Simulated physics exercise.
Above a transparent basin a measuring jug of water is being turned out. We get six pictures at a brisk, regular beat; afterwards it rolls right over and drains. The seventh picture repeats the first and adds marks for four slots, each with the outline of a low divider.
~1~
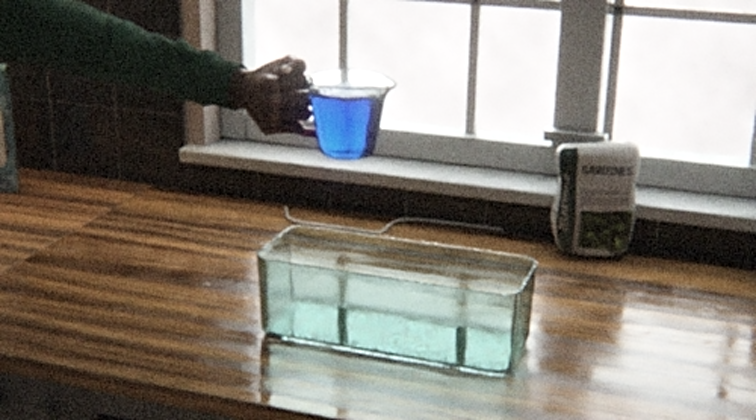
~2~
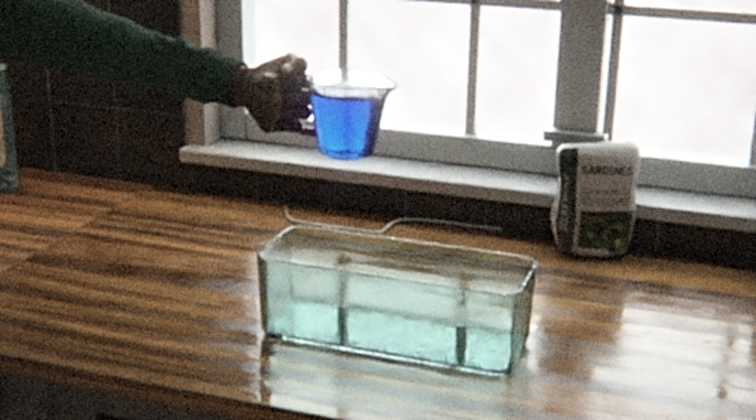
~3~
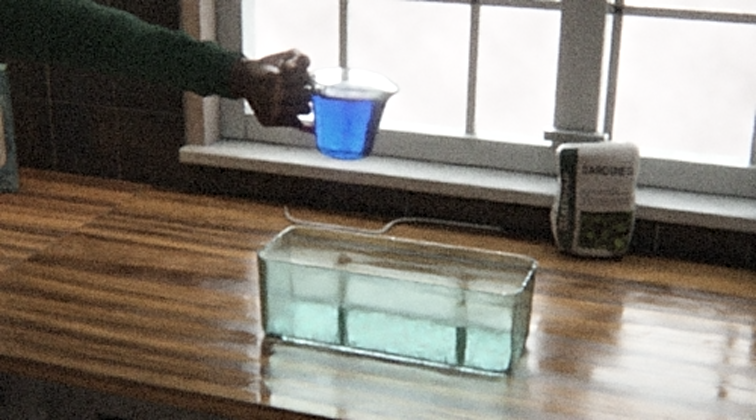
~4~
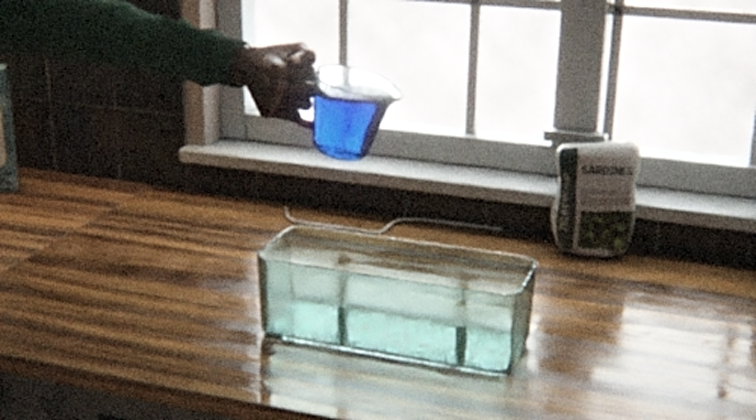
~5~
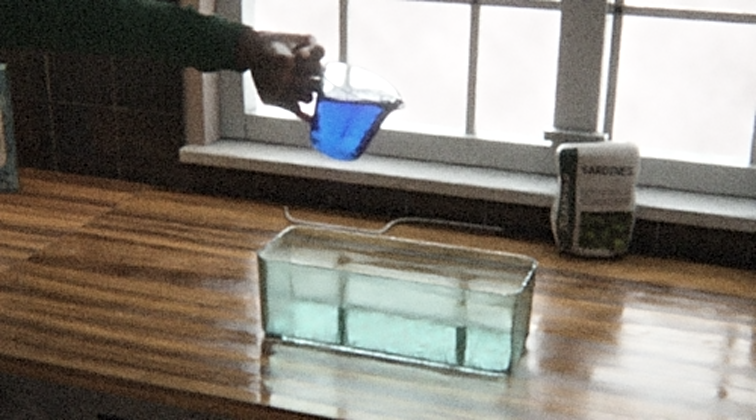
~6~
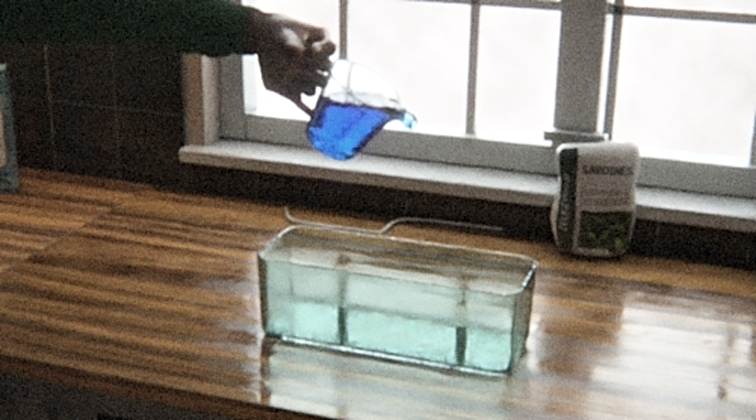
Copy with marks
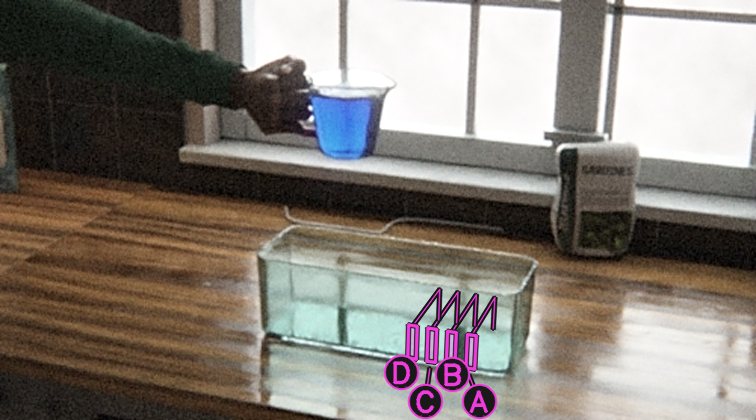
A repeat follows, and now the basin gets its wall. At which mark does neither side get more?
C is best.
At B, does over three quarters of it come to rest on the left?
Yes.
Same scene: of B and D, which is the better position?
It is D.
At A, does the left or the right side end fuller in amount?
The left side.
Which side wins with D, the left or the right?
More ends on the right.
In magenta, A at (468, 375); B at (449, 371); C at (429, 368); D at (410, 365).
Choosing A, about 91 % ends left of the wall and 6 % right of it; 3 % is lost outside.
Choosing B, about 92 % ends left of the wall and 5 % right of it; 3 % is lost outside.
Choosing C, about 53 % ends left of the wall and 45 % right of it.
Choosing D, about 18 % ends left of the wall and 80 % right of it.
